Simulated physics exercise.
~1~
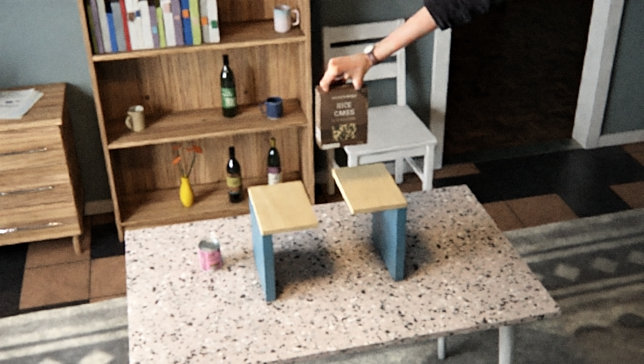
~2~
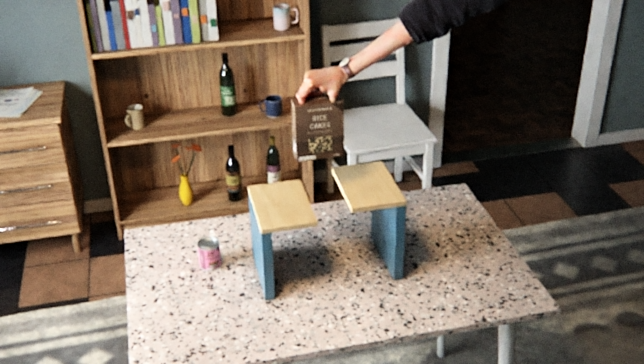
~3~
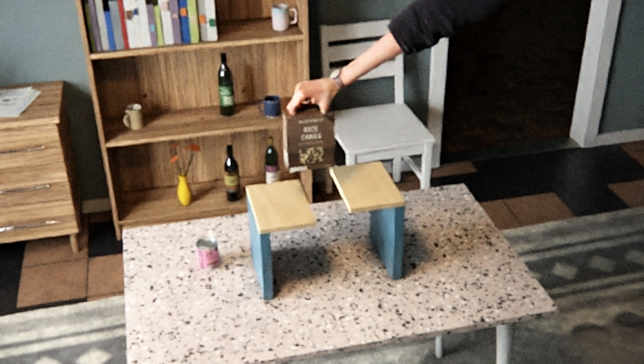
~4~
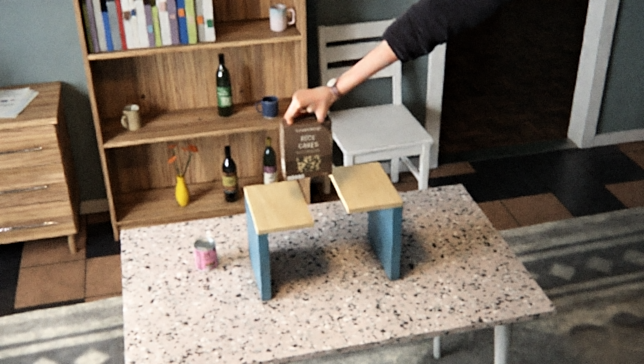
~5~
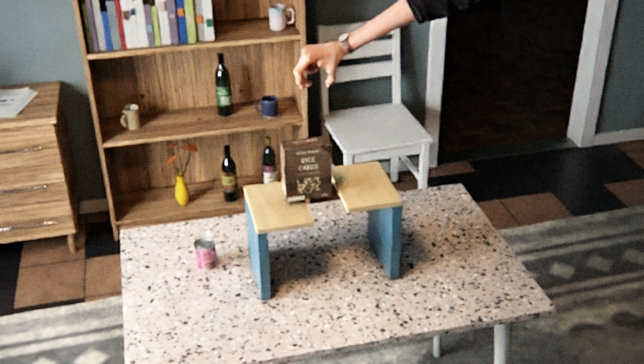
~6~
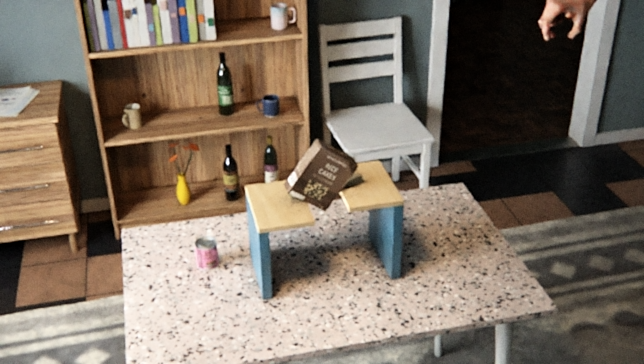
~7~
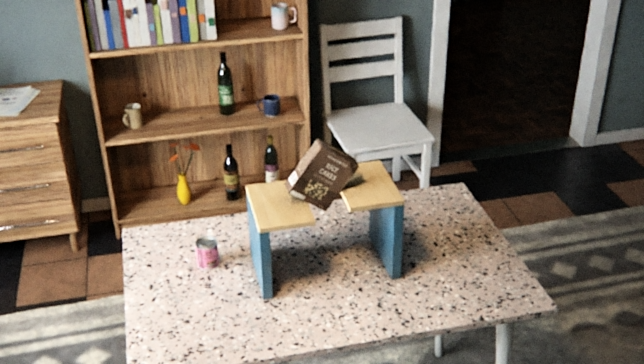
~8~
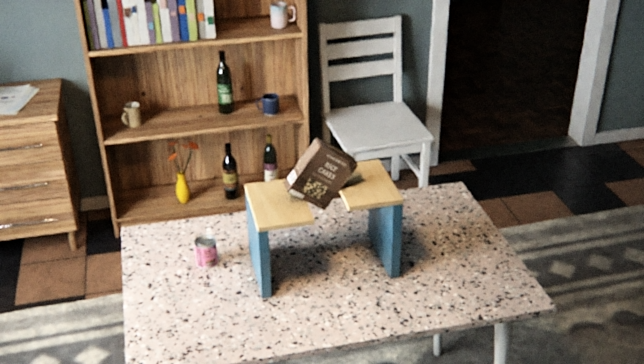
A hand lowered a brown packet over the gap between two small blue-legged stands on a speckled table, then let go and drew back. The packet tipped over and lodged, leaning between the wooden tops, while a pink tin stayed put nearby.
